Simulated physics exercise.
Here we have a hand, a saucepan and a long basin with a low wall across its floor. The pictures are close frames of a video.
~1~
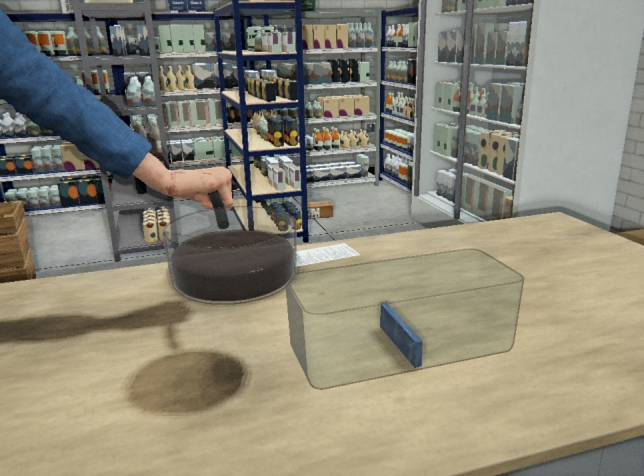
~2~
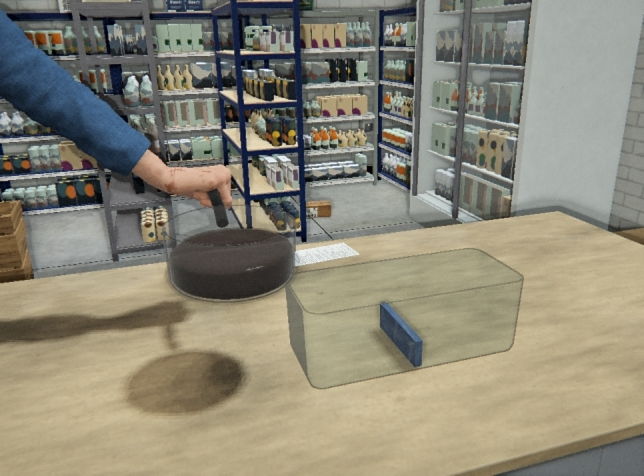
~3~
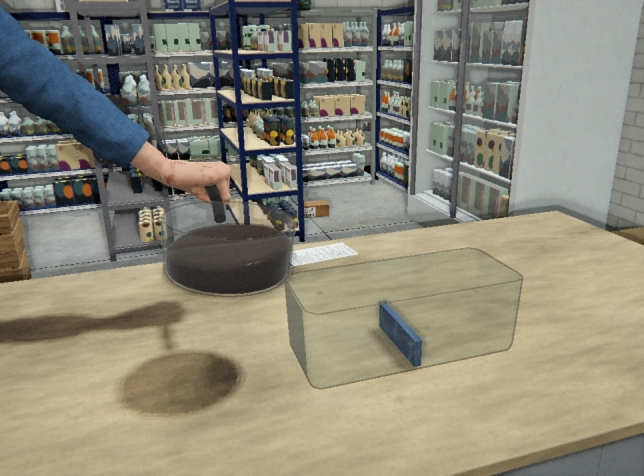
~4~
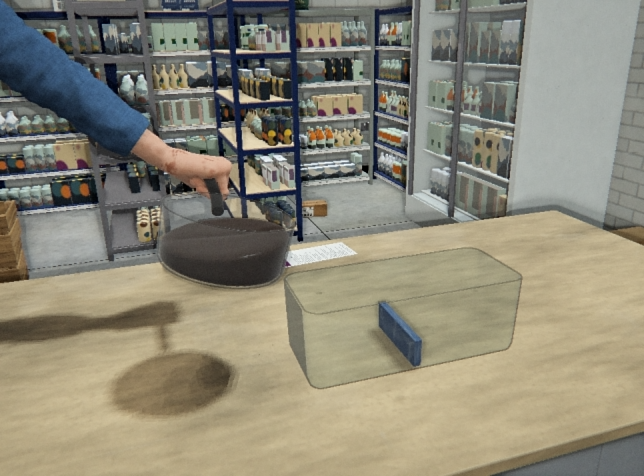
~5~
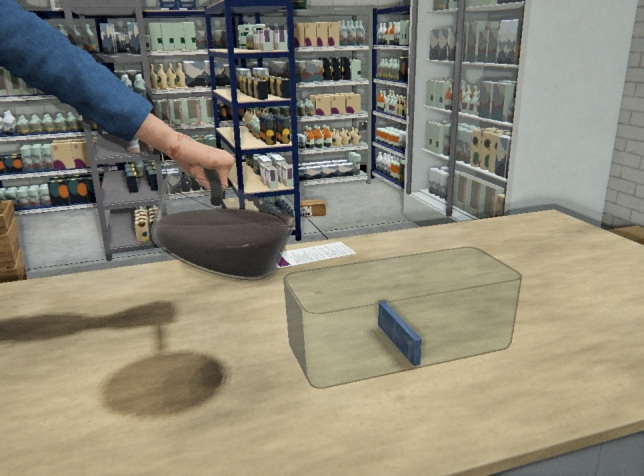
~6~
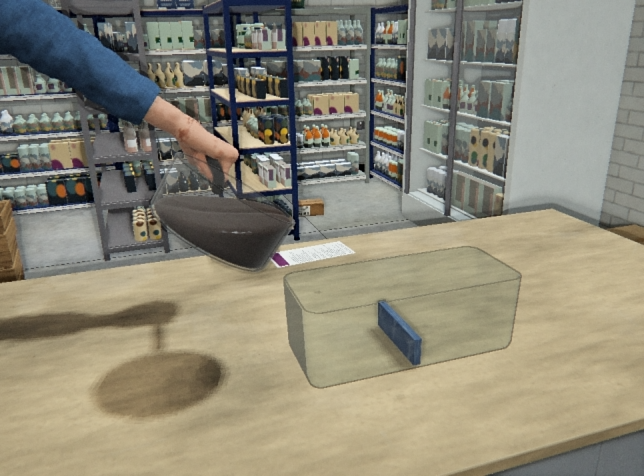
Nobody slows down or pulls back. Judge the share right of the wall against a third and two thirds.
It comes to under a third.
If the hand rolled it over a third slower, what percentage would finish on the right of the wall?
Close to 5 per cent.
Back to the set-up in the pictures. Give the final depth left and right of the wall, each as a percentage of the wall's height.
Left about 70, right about 10.
A moment on, the saucepan is tipped on its side and 44 per cent is still to pour, 5 is left of the wall and 0 right of it.
Next, the saucepan is tipped on its side and 10 per cent is still to pour, 70 is left of the wall and 4 right of it.
Then the saucepan is tipped on its side and 3 per cent is still to pour, 74 is left of the wall and 7 right of it.
Later the saucepan is tipped on its side and 1 per cent is still to pour, 81 is left of the wall and 10 right of it.
Finally, 79 per cent lies left of the wall, 13 right of it and 7 outside.
